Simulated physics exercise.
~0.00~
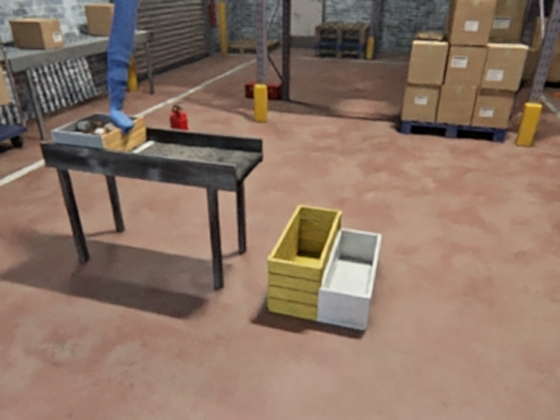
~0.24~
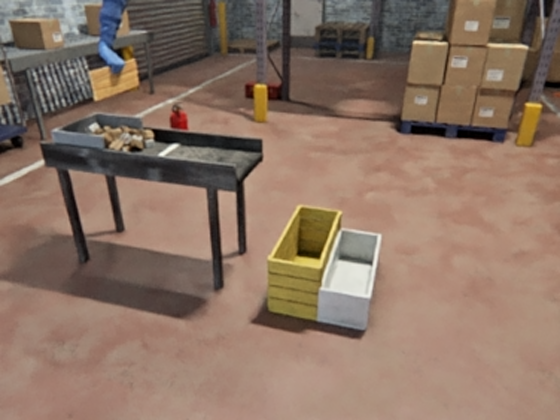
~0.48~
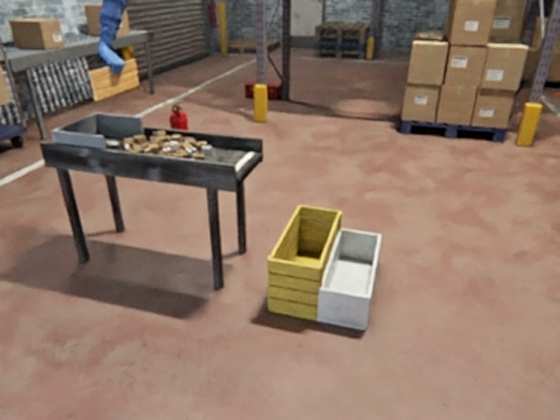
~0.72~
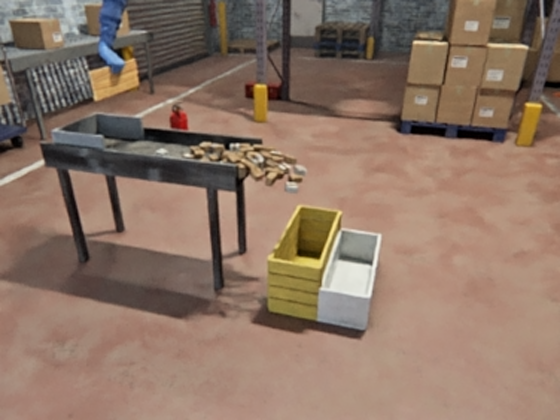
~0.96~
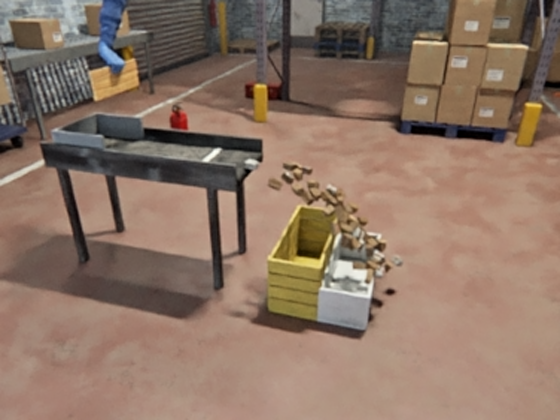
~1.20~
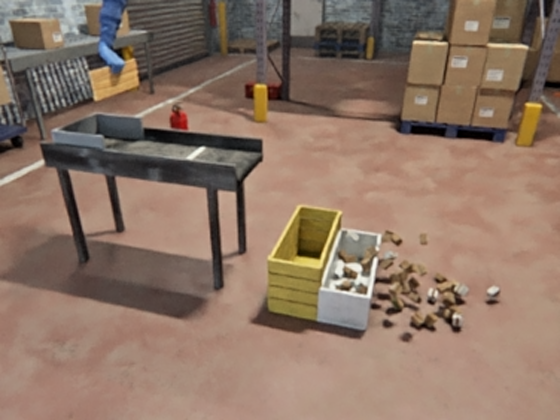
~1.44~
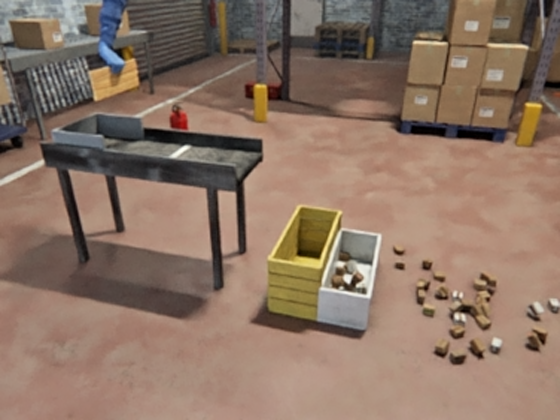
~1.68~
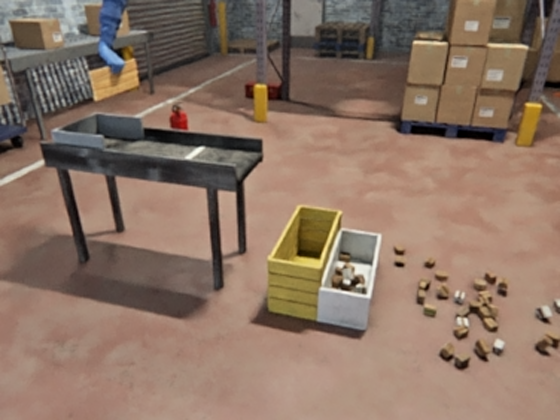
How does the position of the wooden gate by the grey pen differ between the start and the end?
At the start the gate stands down at the belt, closing off the grey pen. By the end it is raised, held up above the pen by the blue arm.
